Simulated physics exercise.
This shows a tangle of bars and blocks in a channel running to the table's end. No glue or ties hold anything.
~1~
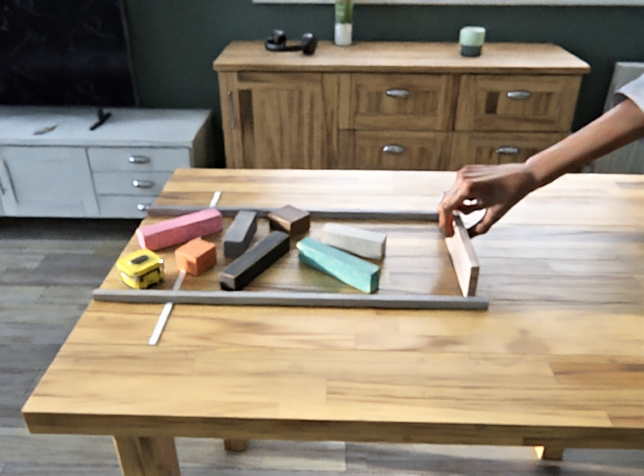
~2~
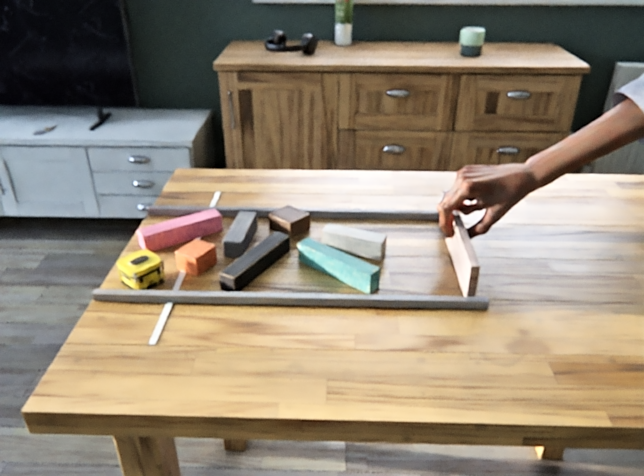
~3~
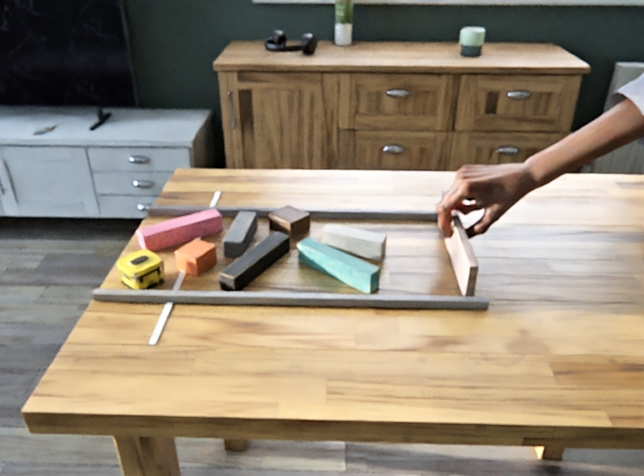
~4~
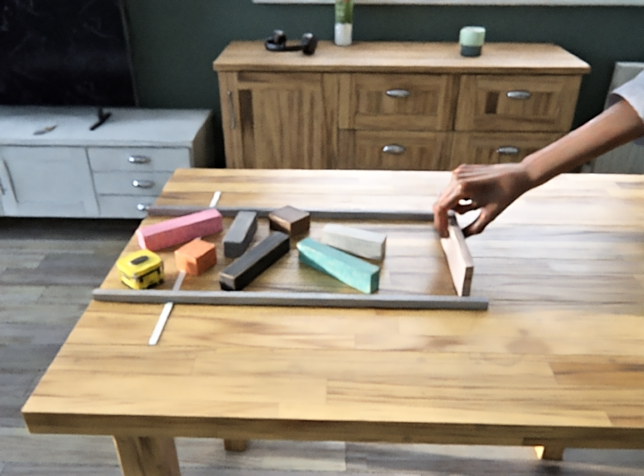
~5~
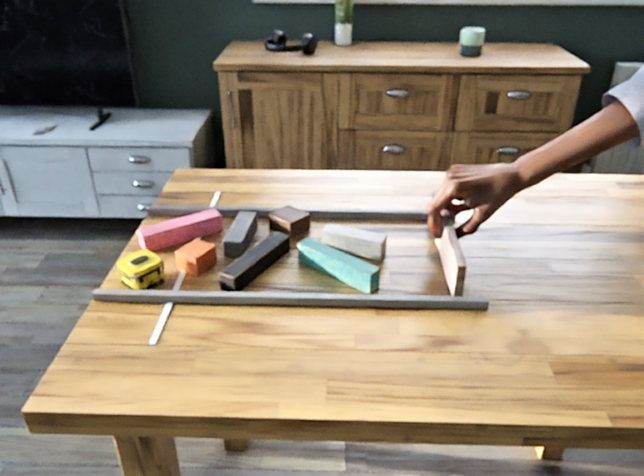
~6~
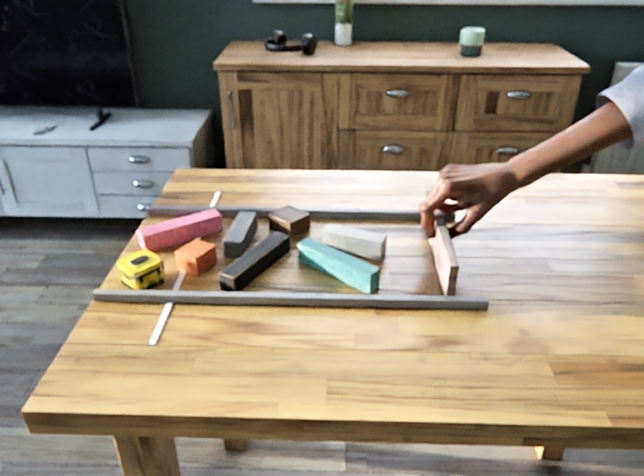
A hand slides an upright board slightly left between two rails toward scattered coloured blocks.
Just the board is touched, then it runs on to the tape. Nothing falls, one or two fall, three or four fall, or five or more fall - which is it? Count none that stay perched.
The pieces lost over the edge are fewer than three, but some.
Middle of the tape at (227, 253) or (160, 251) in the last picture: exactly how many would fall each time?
You'd count 0 the first time and 5 the second.
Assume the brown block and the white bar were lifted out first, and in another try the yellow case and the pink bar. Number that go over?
First 0, then 0.
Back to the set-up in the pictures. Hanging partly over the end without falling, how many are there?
It's 3.
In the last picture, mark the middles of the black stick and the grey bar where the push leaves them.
Look around (144, 258) for the first and around (138, 225) for the second.
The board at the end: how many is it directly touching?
Contact count: 3.
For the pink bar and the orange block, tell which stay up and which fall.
Outcome for the pink bar: Down and off; outcome for the orange block: Still in position.
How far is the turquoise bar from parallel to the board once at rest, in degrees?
It comes to around 15 degrees.
Early on, none off yet; yellow case at rest near (141, 271); pink bar at rest near (181, 230); orange block at rest near (197, 257).
Finally, the number that fall off is one or two; lost, pink bar.
